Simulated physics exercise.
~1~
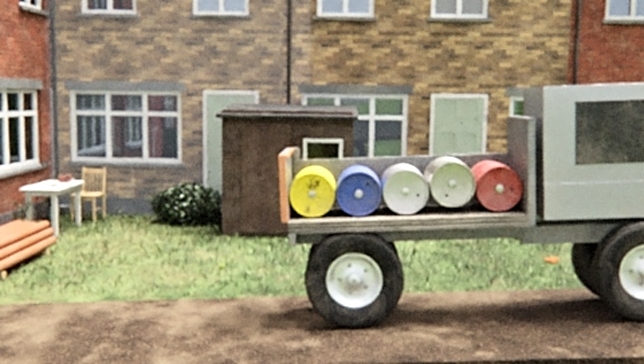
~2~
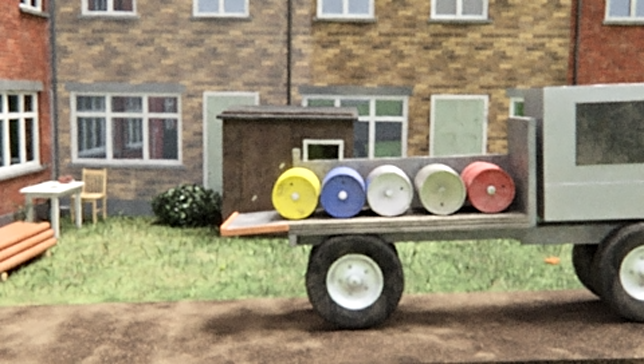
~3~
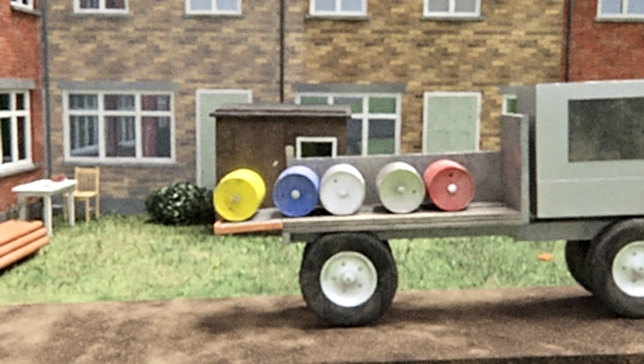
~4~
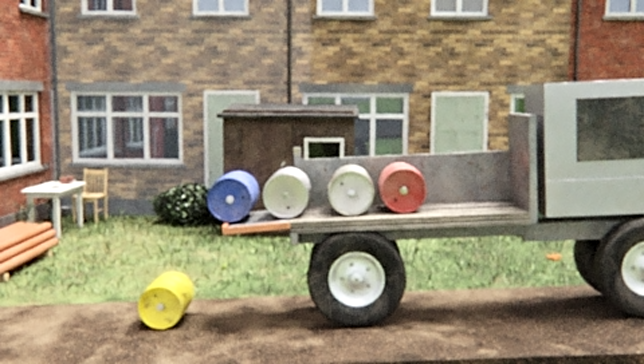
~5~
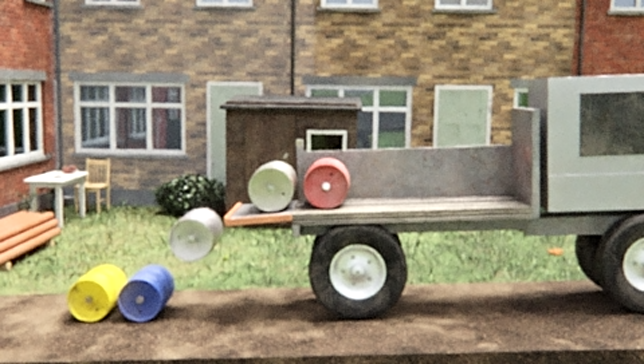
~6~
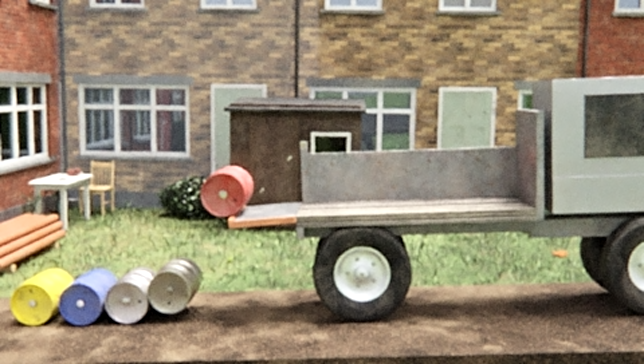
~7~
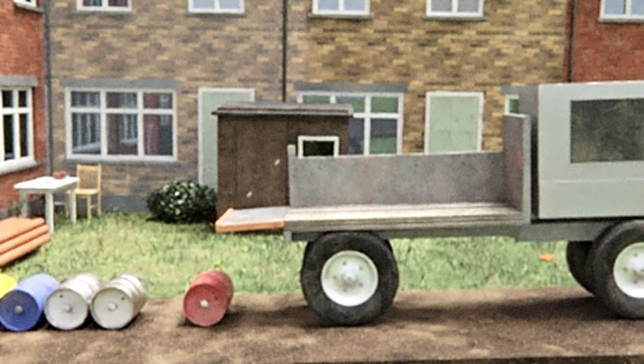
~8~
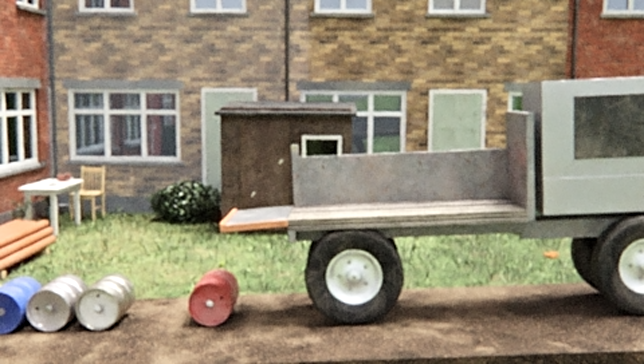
A truck's tailgate drops and all five small barrels roll left off onto the ground.
